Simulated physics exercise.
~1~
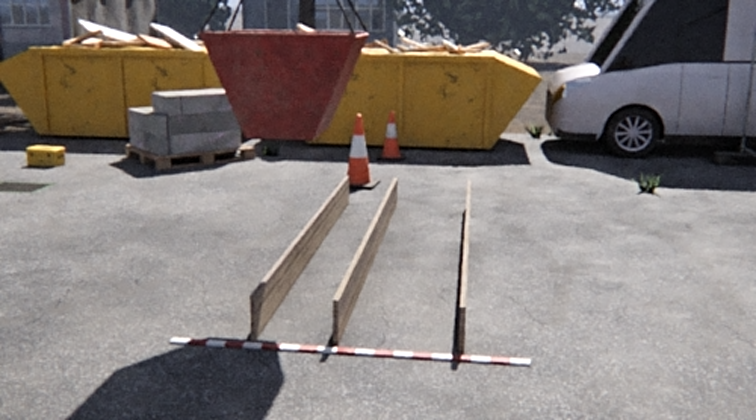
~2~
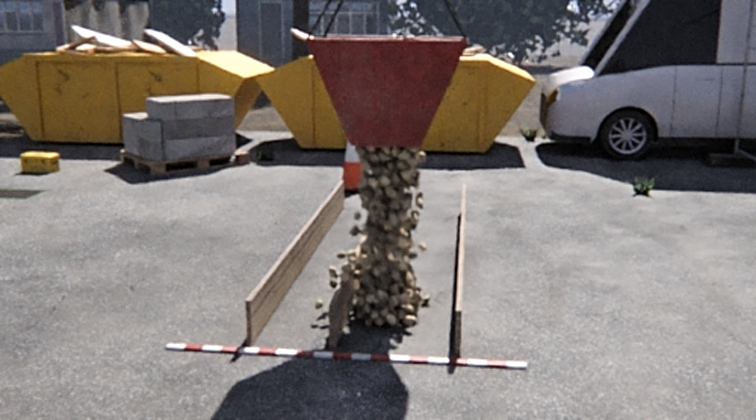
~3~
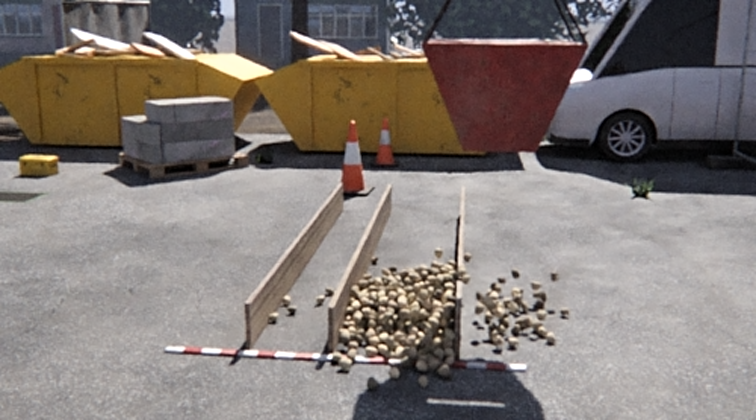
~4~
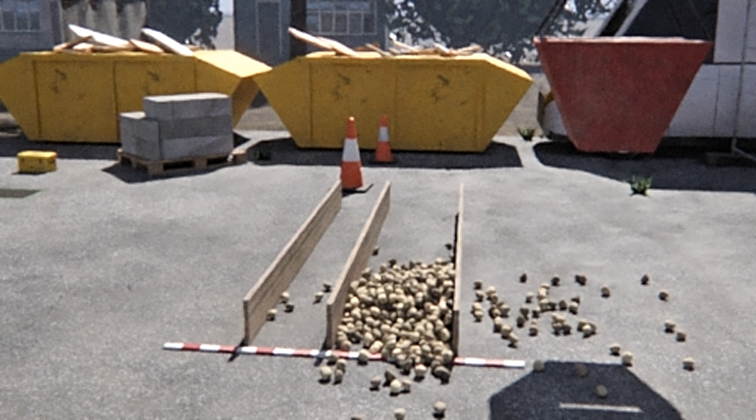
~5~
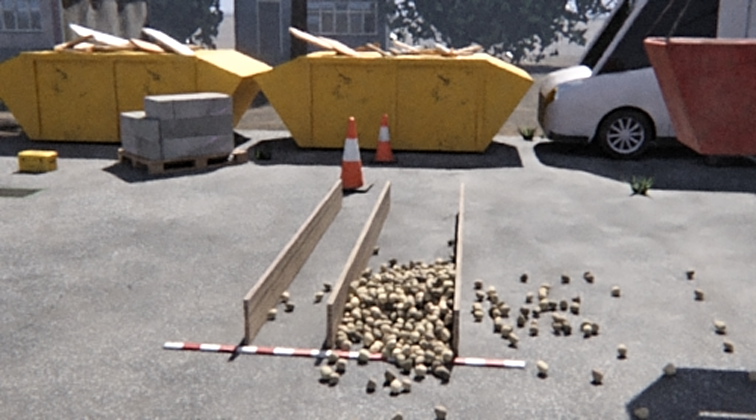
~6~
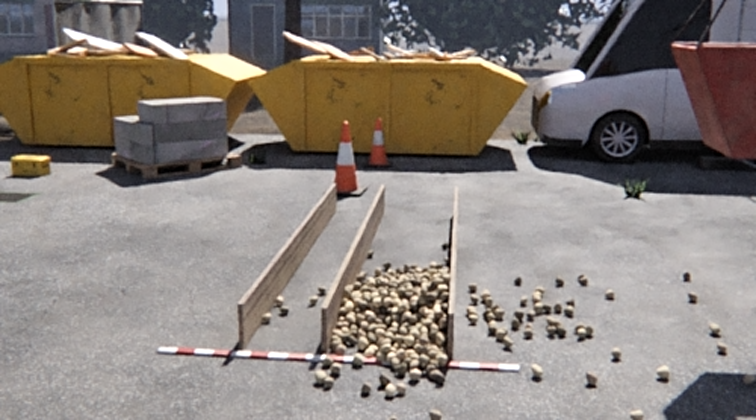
At first, a red skip hangs from a crane above a paved yard, near yellow skips and a traffic cone, with three upright boards standing behind a red and white striped pole. The skip moves right and drops a thick stream of pale, rounded stones between the boards. It keeps travelling right while the stones heap up in the right bay, and some scatter beyond the right board. The skip carries on past the white vehicle towards the edge of view. In the end, most stones lie piled in the right bay, with a few in the left bay and a loose scatter farther right.
